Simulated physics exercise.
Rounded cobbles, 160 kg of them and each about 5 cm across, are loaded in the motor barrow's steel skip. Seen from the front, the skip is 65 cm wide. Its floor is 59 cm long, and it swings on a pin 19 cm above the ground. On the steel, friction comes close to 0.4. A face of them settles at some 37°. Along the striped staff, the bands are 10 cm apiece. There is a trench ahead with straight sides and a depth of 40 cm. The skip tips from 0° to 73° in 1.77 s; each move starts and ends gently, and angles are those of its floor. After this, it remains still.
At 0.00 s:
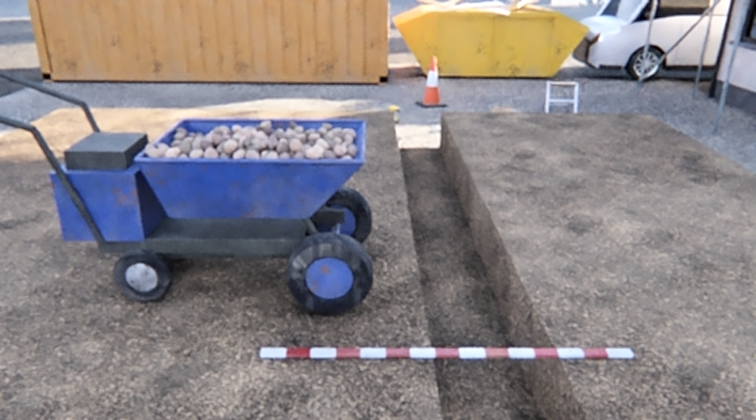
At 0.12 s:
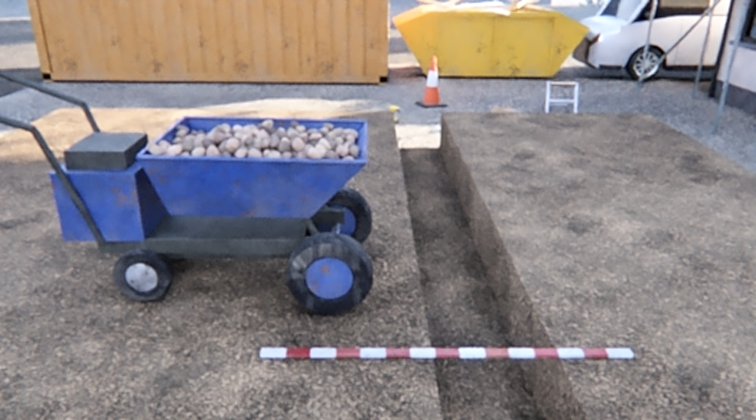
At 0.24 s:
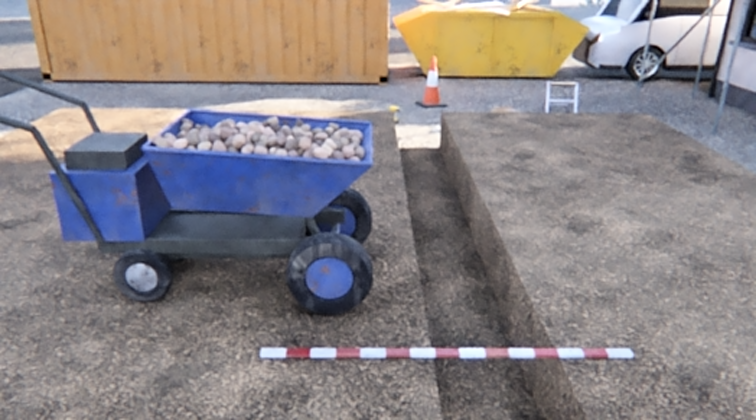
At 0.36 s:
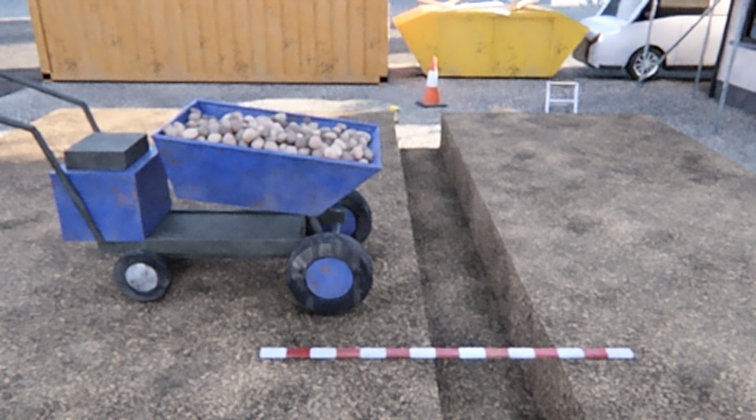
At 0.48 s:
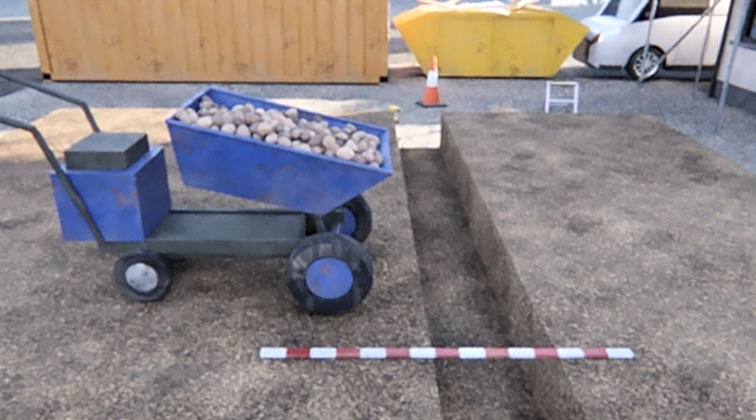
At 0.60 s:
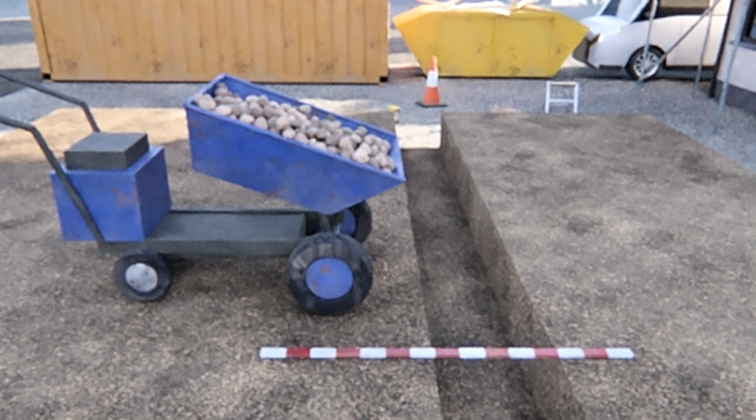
A blue motor barrow loaded with rounded cobbles stood beside a straight-sided trench, and its skip tilted slowly forward to the right, the back end rising while the stones stayed heaped inside.
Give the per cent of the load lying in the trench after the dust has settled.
Close to 96 in every hundred.
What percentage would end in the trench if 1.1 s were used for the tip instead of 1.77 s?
Close to 90 per cent then.
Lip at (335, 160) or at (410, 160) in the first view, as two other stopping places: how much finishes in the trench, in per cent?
First some 100, then 55 per cent.
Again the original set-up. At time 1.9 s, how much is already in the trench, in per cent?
By then, around 70 percent.
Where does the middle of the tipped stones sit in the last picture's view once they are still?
I'd point somewhere around (482, 334).
After 1.3 s the floor is at 62°; 94 % in the skip, 6 % in the trench; the foremost stones are at (482, 266).
After 1.9 s the floor is at 73°; 26 % in the skip, 71 % in the trench, 3 % past the trench; the foremost stones are at (595, 275).
After 2.2 s the floor is at 73°; 8 % in the skip, 89 % in the trench, 4 % past the trench; the foremost stones are at (644, 273).
After 4.2 s the floor is at 73°; 0 % in the skip, 96 % in the trench, 4 % past the trench; the foremost stones are at (659, 273).
